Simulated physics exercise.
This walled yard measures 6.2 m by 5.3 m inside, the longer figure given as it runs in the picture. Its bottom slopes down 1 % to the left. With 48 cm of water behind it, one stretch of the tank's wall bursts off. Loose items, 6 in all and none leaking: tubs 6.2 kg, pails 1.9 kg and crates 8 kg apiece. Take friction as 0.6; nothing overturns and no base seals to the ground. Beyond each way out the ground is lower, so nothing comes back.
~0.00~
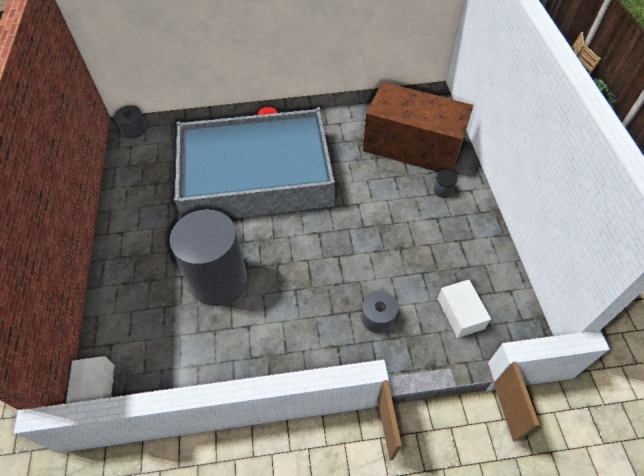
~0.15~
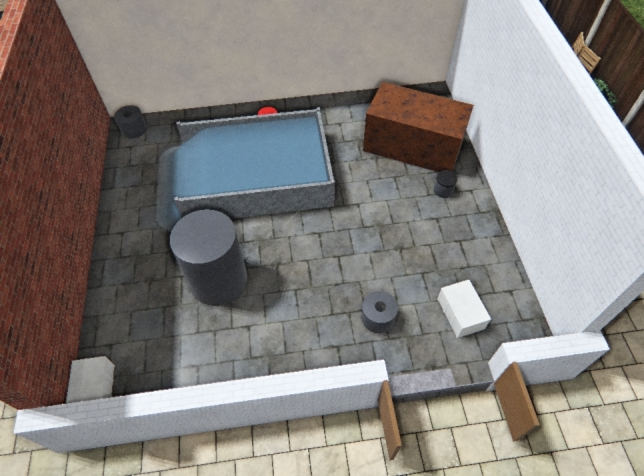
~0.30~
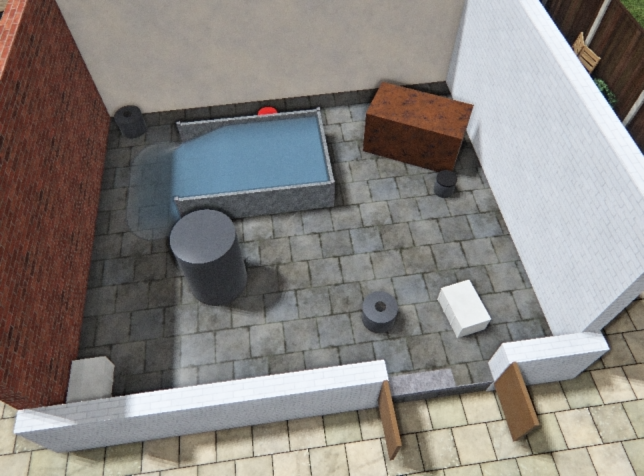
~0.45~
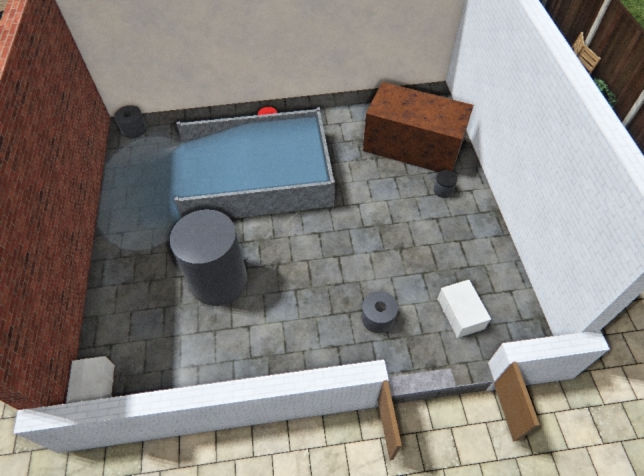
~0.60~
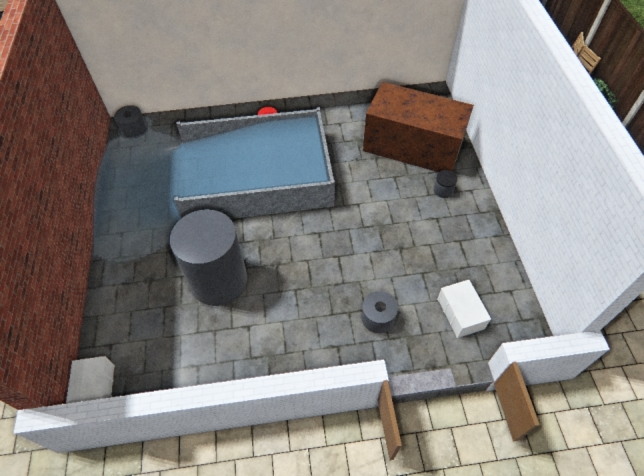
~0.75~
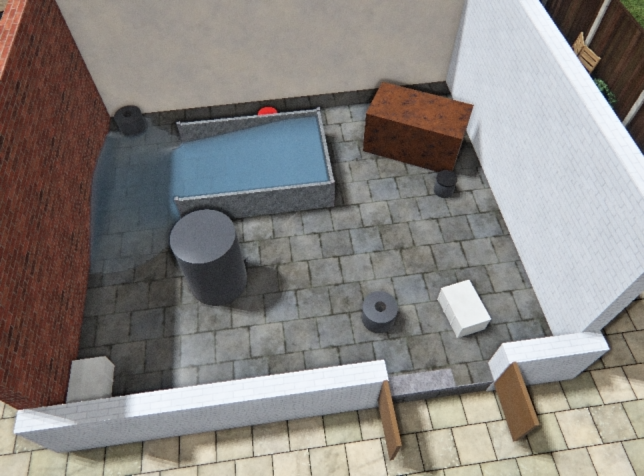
Water spilling from the open left side of a raised tank, spreading across grey paving to the red brick wall.
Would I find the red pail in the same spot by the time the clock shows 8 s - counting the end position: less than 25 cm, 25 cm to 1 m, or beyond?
Red pail ends far away.
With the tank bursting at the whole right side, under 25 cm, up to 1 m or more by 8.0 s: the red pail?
In that case the red pail ends far away.
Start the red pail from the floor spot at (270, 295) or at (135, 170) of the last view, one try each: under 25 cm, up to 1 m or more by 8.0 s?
In turn: It slides a little; it travels far.
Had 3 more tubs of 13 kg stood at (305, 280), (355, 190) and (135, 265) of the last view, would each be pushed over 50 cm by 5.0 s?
In turn: Less, under, over.
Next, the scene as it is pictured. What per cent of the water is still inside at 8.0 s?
Some 98 per cent remains.
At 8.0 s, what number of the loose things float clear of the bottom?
5 of them.
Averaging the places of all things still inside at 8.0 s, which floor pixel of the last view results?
At about (430, 203).
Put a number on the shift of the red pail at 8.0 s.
About 150 cm.
After 1.6 s the red pail is near (268, 114), 0.0 m from its start, aground; 0 of 6 are out; 1 afloat.
After 3.6 s the red pail is near (343, 111), 1.3 m from its start, afloat; 0 of 6 are out; 3 afloat.
After 5.6 s the red pail is near (424, 90), 2.7 m from its start, afloat; 0 of 6 are out; 3 afloat.
After 8.0 s the red pail is near (367, 99), 1.7 m from its start, afloat; 0 of 6 are out; 5 afloat.
